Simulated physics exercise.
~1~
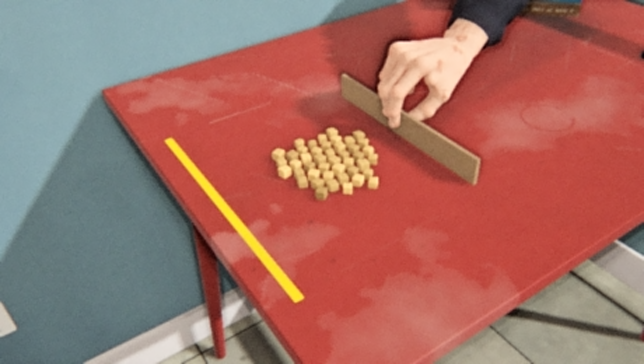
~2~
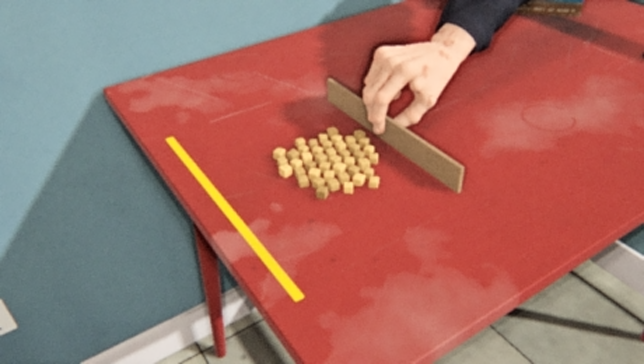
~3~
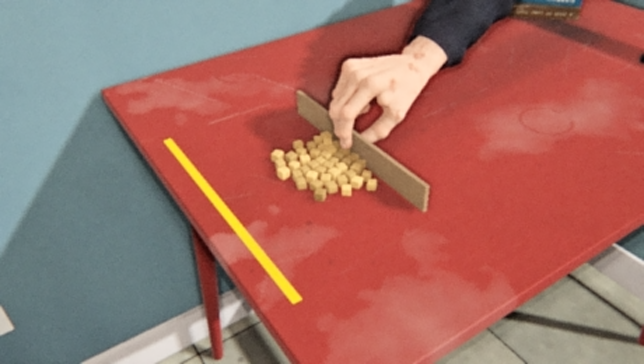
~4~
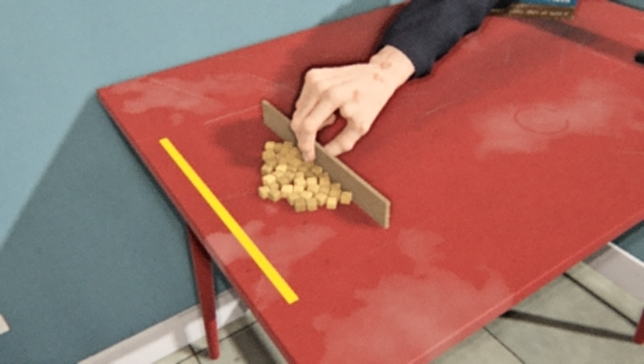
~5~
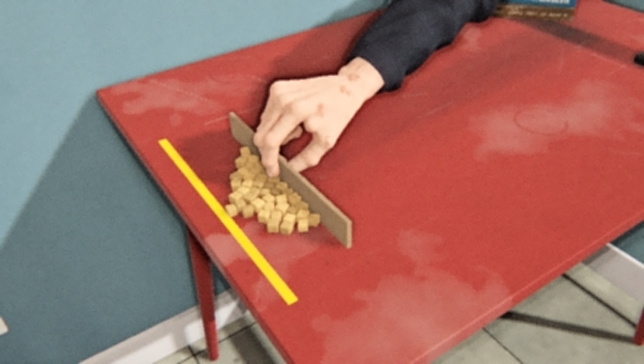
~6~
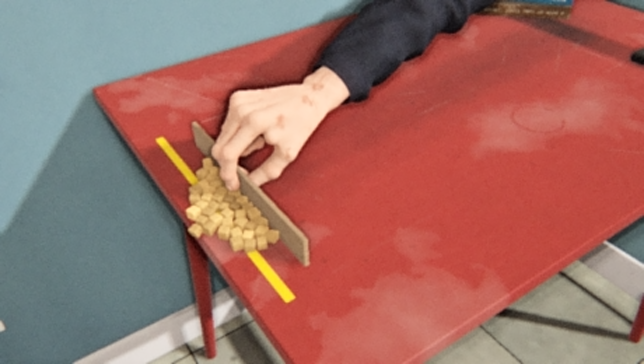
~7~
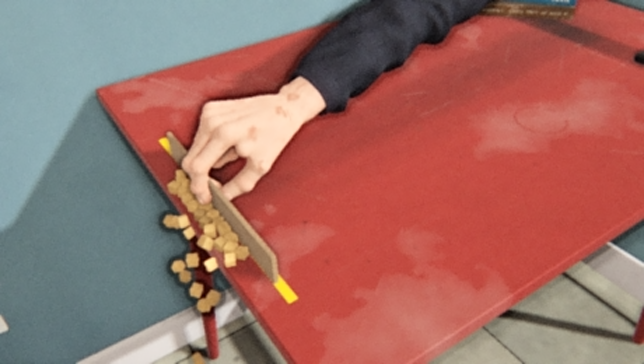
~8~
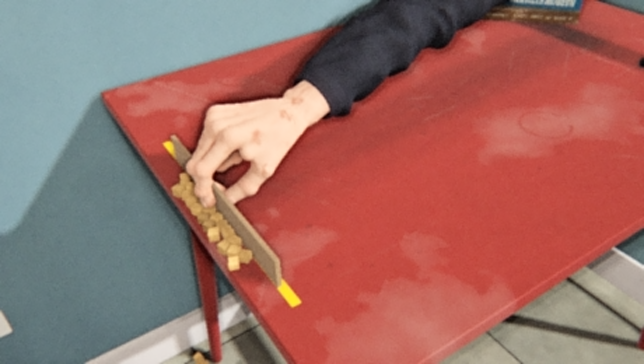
At first, a cluster of small tan cubes sits on a worn red table, between a strip of yellow tape near the left edge and a brown card held upright by a hand in a dark sleeve. The hand slides the card left until it meets the cubes. It then pushes them down and left, bunching them into a heap that crosses the tape. As the card reaches the tape, cubes spill over the table's edge and tumble toward the floor. The card stops there, with the remaining cubes lined up along the edge against it.
